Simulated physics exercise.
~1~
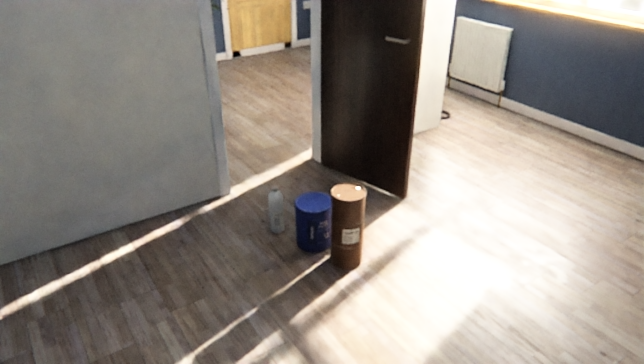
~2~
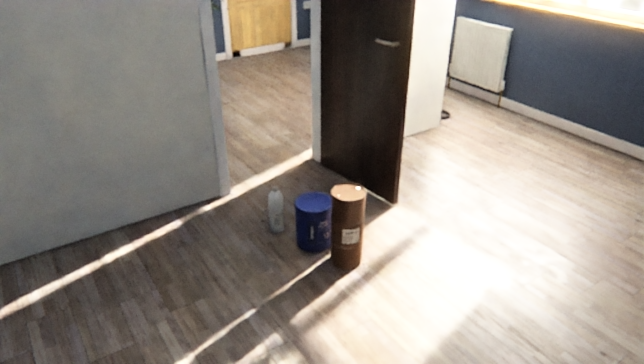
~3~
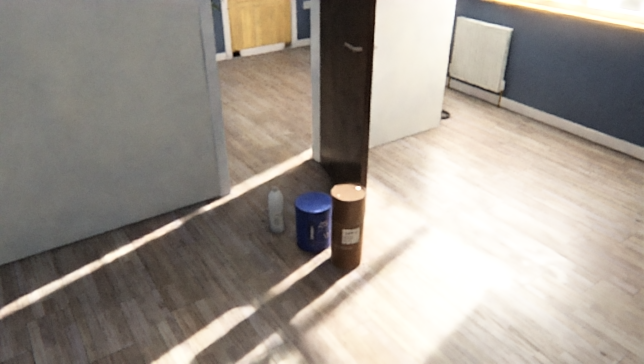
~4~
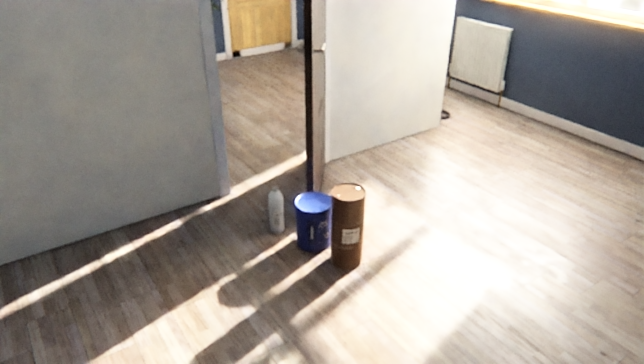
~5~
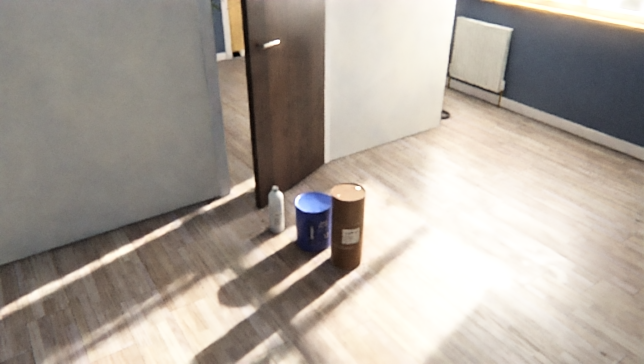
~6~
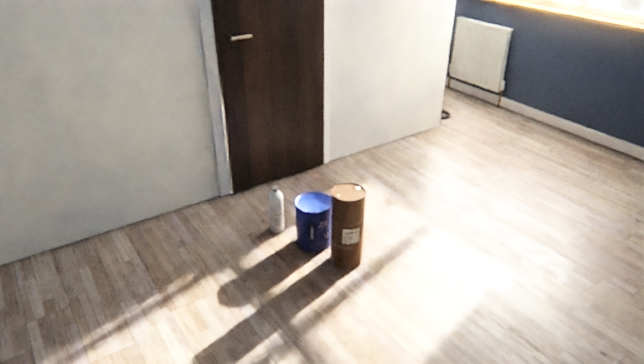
A dark door swings closed behind a white bottle, blue pail and brown canister, which stay still.
